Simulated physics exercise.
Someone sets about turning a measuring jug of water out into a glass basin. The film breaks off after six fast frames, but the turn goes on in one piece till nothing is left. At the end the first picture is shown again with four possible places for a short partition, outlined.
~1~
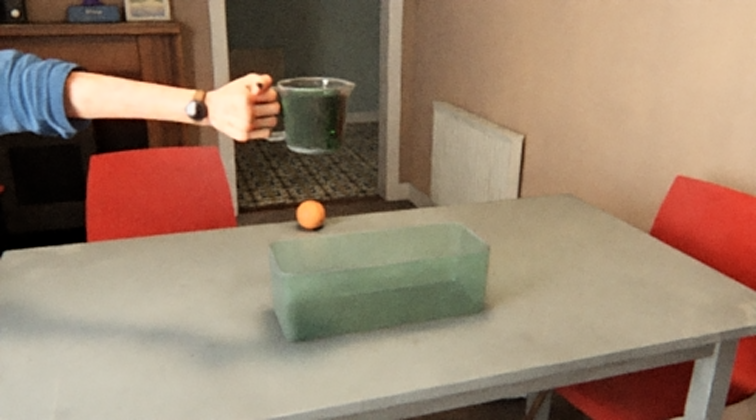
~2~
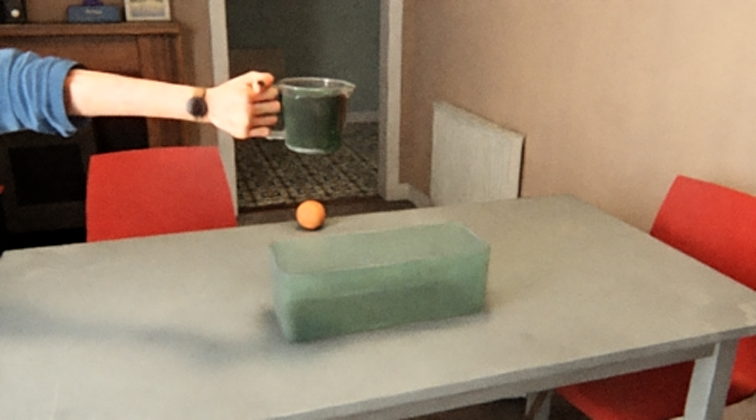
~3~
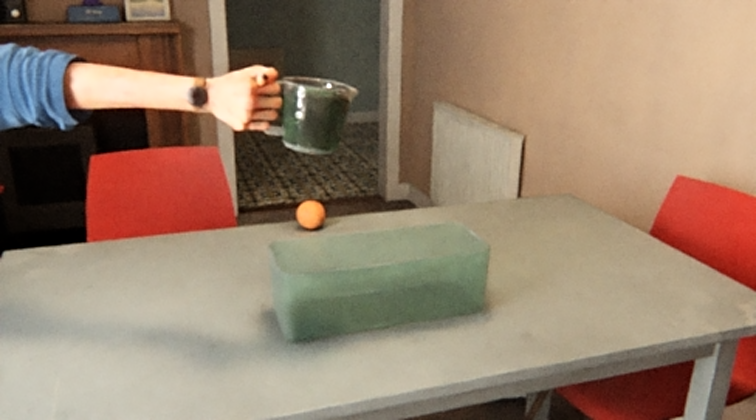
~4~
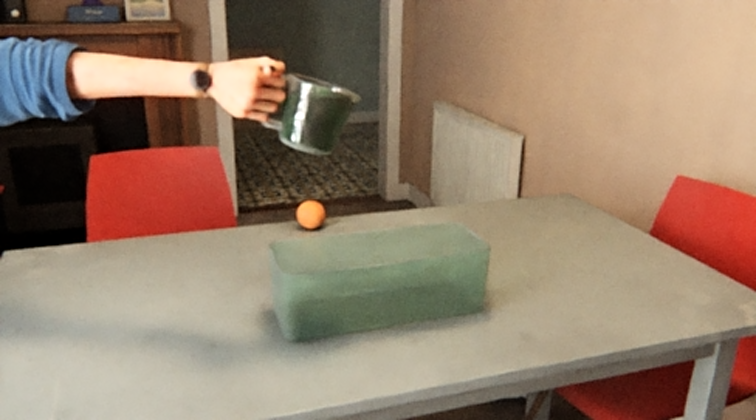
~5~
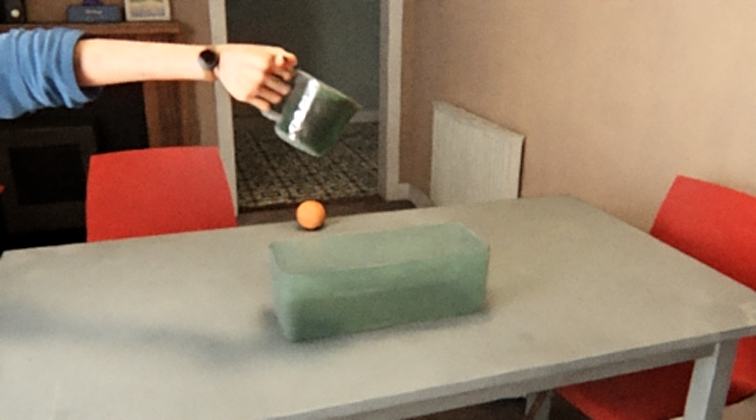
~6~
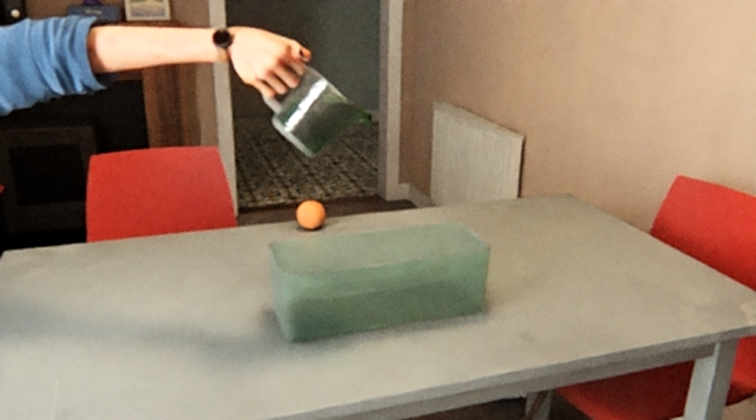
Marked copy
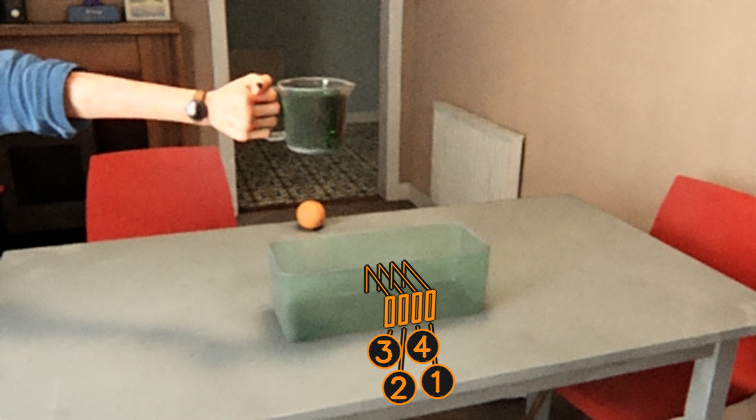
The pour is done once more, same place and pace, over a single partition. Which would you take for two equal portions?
2 is best.
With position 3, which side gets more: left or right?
More ends on the right.
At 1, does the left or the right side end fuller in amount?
The left side.
On the marked copy, 1 at (430, 324); 2 at (404, 328); 3 at (390, 330); 4 at (417, 326).
Choosing 1, about 83 % ends left of the wall and 6 % right of it; 11 % is lost outside.
Choosing 2, about 48 % ends left of the wall and 48 % right of it; 4 % is lost outside.
Choosing 3, about 16 % ends left of the wall and 80 % right of it; 4 % is lost outside.
Choosing 4, about 71 % ends left of the wall and 20 % right of it; 9 % is lost outside.
